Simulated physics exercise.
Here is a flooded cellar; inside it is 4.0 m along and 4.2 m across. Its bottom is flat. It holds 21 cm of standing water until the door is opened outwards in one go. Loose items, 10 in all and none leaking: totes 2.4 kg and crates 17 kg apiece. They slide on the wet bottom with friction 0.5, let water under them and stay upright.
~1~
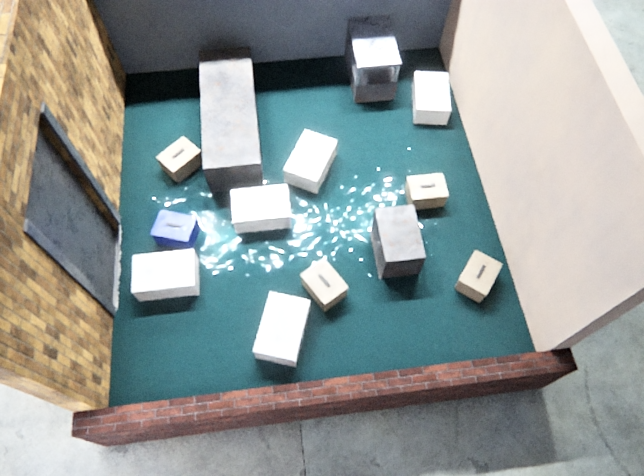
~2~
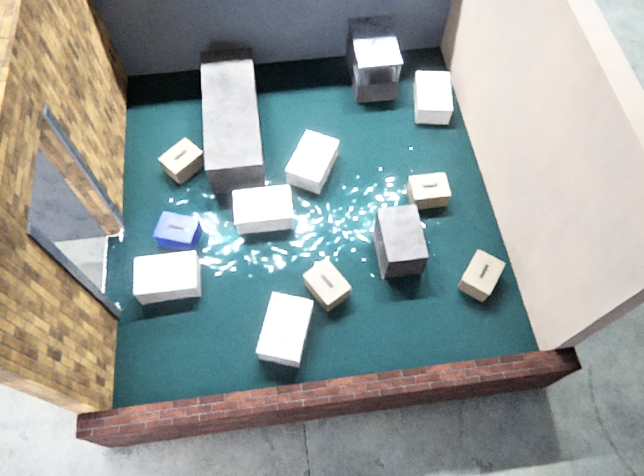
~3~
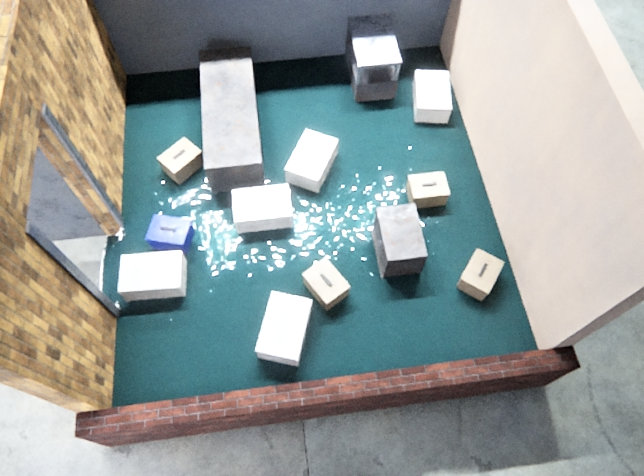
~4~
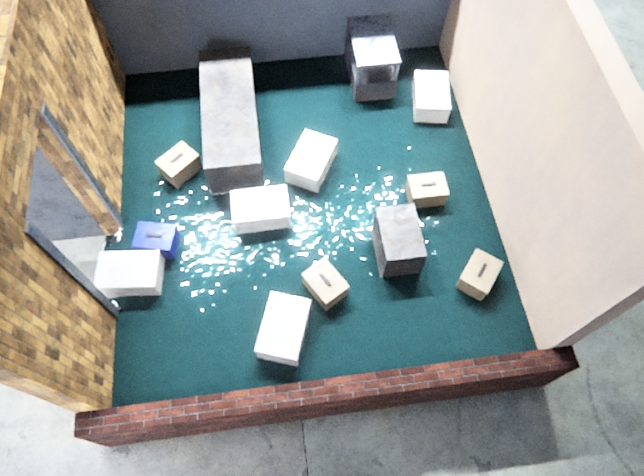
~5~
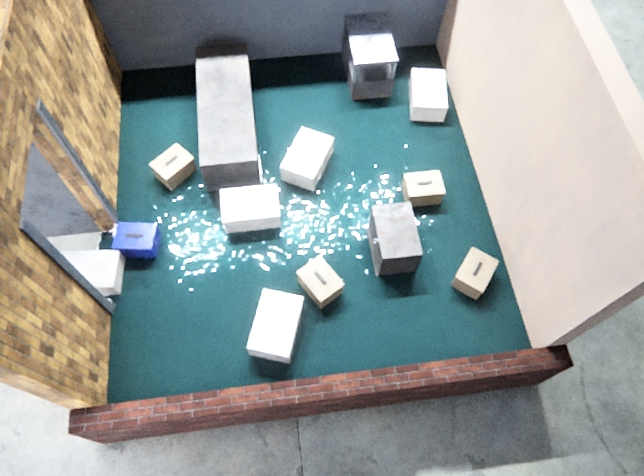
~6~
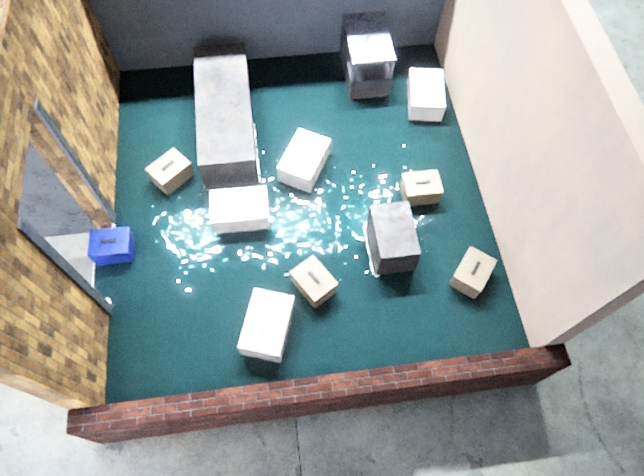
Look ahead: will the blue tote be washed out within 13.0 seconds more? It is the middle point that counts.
The blue tote leaves.
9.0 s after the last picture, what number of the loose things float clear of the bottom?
I count 4.
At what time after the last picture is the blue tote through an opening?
Near 0.0 s.
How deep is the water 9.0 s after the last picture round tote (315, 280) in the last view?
Roughly 13 cm.
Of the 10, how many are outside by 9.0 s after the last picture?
I count 5.
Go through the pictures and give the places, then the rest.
The blue tote at (174, 225), afloat; about 3150 L in view; 0 of 10 have shifted, in the first frame.
The blue tote at (176, 227), afloat; 21 cm deep round most things; 0 of 10 have shifted, in the second frame.
The blue tote at (168, 229) floats, 8 cm from its start; 21 cm deep round most things; 2 of 10 have shifted, in the third frame.
The blue tote at (154, 236) floats, 23 cm from its start; about 3050 L in view; 2 of 10 have shifted, in the fourth frame.
The blue tote at (135, 236), afloat, 38 cm from its start; about 3020 L in view; 4 of 10 have shifted, in the fifth frame.
The blue tote at (109, 241), afloat, 62 cm from its start; 19 cm deep round most things; 6 of 10 have shifted, in the sixth frame.
Then, 1.0 s after the last picture the blue tote has gone out; 2 of 10 are out; 8 afloat.
Then, 4.8 s after the last picture the blue tote has gone out; 3 of 10 are out; 7 afloat.
Then, 9.0 s after the last picture the blue tote has gone out; 5 of 10 are out; 4 afloat.
Then, 13.0 s after the last picture the blue tote has gone out; 7 of 10 are out; 3 afloat.
